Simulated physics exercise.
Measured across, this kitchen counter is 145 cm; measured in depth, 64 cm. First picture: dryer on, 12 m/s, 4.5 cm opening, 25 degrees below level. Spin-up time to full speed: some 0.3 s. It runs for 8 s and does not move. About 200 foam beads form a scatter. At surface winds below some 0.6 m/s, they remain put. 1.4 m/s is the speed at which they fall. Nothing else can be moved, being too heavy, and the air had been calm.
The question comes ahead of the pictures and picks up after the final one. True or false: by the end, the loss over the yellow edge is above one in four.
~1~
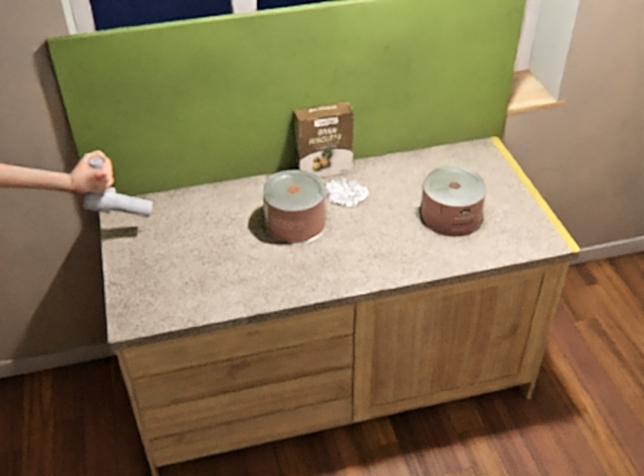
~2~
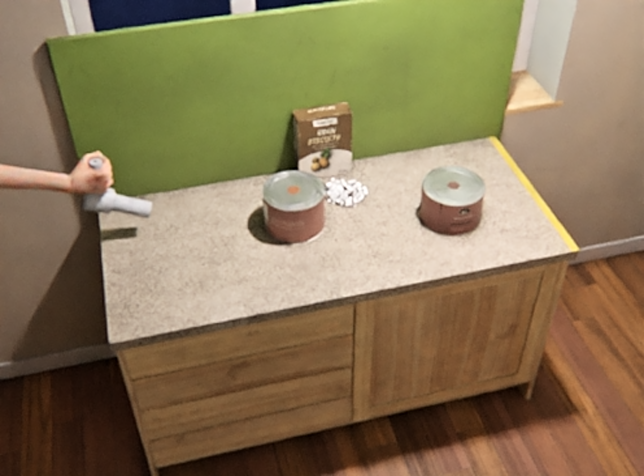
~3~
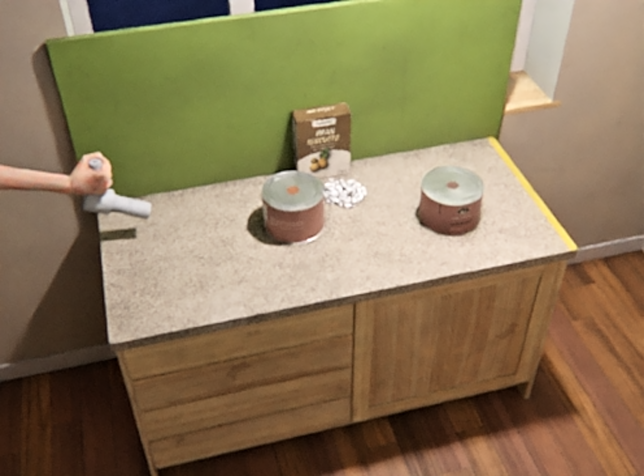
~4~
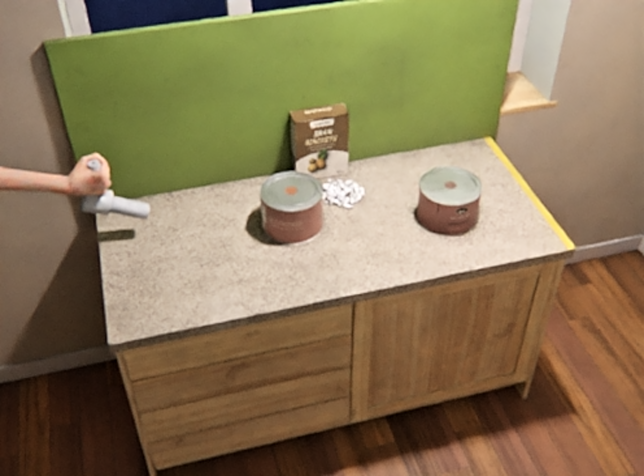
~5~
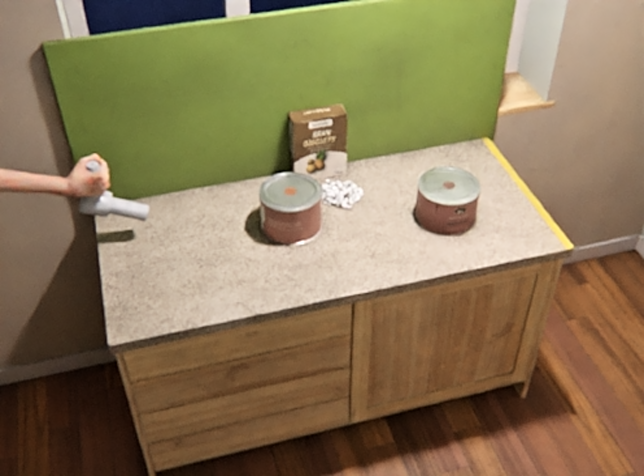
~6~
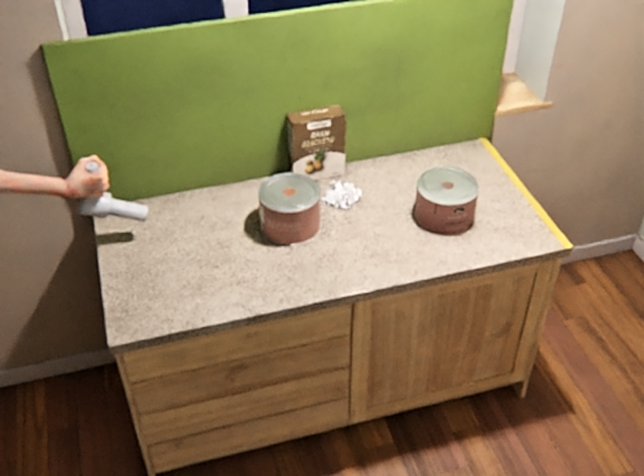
True.
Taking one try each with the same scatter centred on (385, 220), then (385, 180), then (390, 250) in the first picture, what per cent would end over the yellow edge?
It goes 0 %, then 90 %, then 0 %.
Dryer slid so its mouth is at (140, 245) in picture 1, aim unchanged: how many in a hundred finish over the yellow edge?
Then around 10 percent.
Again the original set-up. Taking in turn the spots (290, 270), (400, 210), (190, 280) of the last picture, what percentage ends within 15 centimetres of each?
Roughly 0 %, 20 % and 0 %, in that order.
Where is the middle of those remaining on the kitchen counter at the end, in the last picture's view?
At about (422, 198).
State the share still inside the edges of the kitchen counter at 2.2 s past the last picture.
That comes to roughly 50 % remaining.
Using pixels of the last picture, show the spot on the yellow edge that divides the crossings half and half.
At roughly pixel (501, 157).
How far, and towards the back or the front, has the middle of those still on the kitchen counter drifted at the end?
It has shifted to the near edge, by around 10 cm.
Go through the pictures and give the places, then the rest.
In the first frame, the middle of the foam beads is near (344, 195), none has stirred yet and the mouth of the dryer is at (150, 210).
In the second frame, the middle of the foam beads is near (343, 194), none has stirred yet and the yellow edge is centred on (533, 188).
In the third frame, the middle of the foam beads is near (342, 194), none has stirred yet, the top of a carton is at (322, 112) and the top of a large tin is at (293, 190).
In the fourth frame, the middle of the foam beads is near (340, 195) and none has stirred yet.
In the fifth frame, the middle of the foam beads is near (339, 195) and none has stirred yet.
In the sixth frame, the middle of the foam beads is near (343, 195), the farthest in sight from the dryer is at (360, 192) and about 10 % have left their places.
Then, 1.2 s after the last picture, 36 % are over the yellow edge; the middle of those still in play is near (415, 196); 34 % have settled or left.
Then, 2.2 s after the last picture, 50 % are over the yellow edge; the middle of those still in play is near (405, 196); 48 % have settled or left.
Then, 4.1 s after the last picture, 54 % are over the yellow edge; the middle of those still in play is near (416, 197); 56 % have settled or left.
Then, 7.7 s after the last picture, at the end, 56 % are over the yellow edge; the middle of those still in play is near (422, 198).
